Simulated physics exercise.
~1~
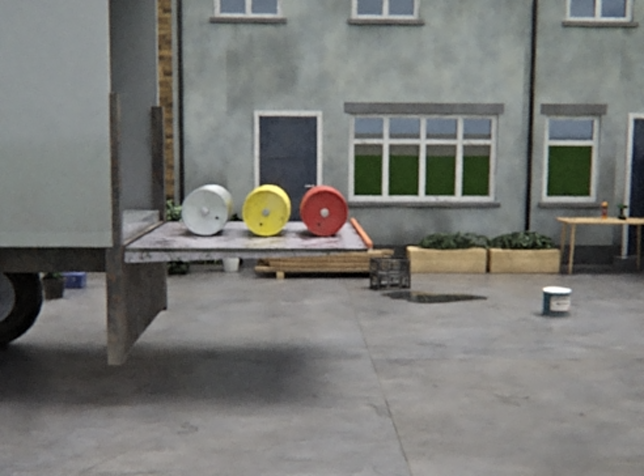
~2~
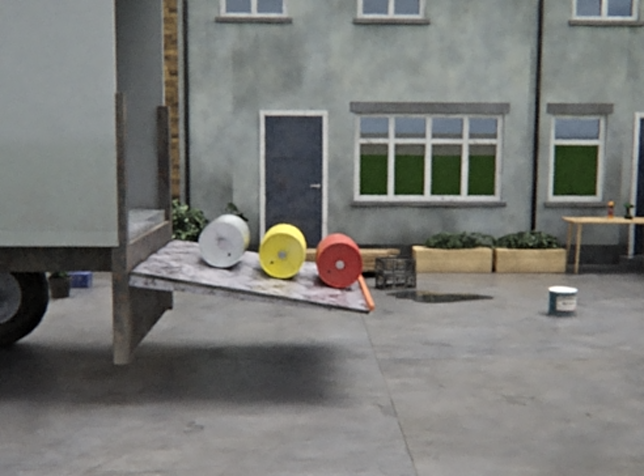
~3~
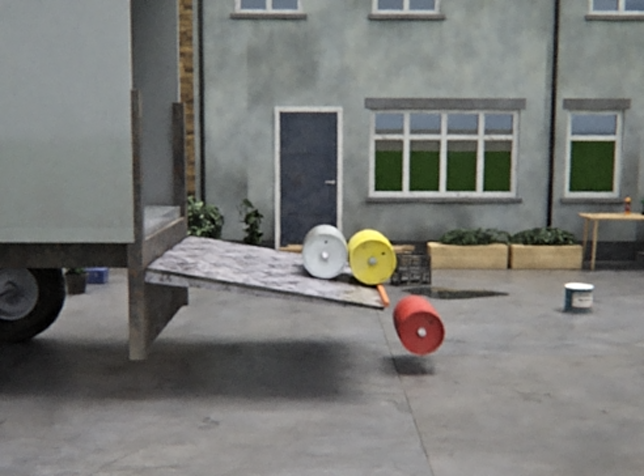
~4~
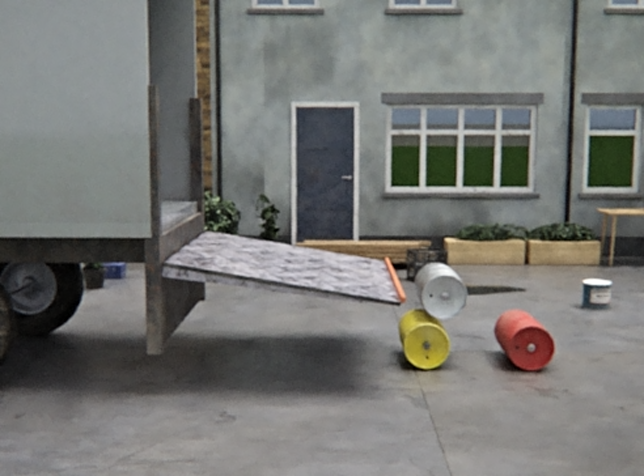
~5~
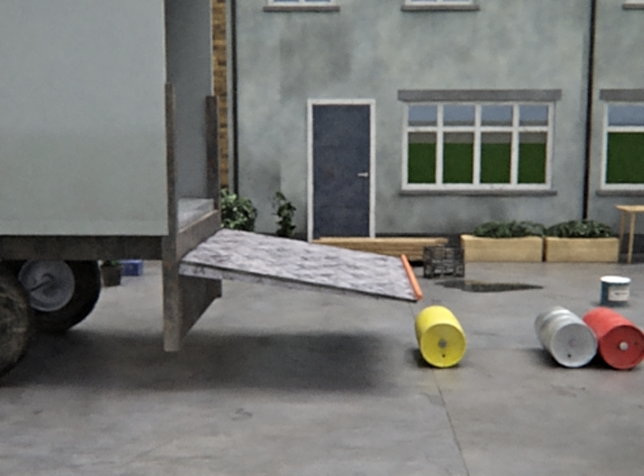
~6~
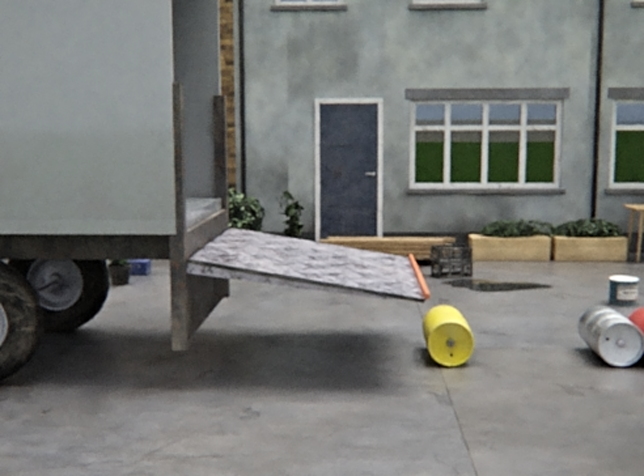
The clip opens on white, yellow and red drums lying in a row on a level platform at the back of a truck, in front of a grey building. The platform lowers a little and tips outwards, and the drums roll right towards the orange stop at its edge. The red one goes over first and falls to the ground. The yellow drops just below the edge, and the white follows, passing above it. As the view pans slightly left, the white and red roll away right, ending side by side, while the yellow stays near the tilted, empty platform.
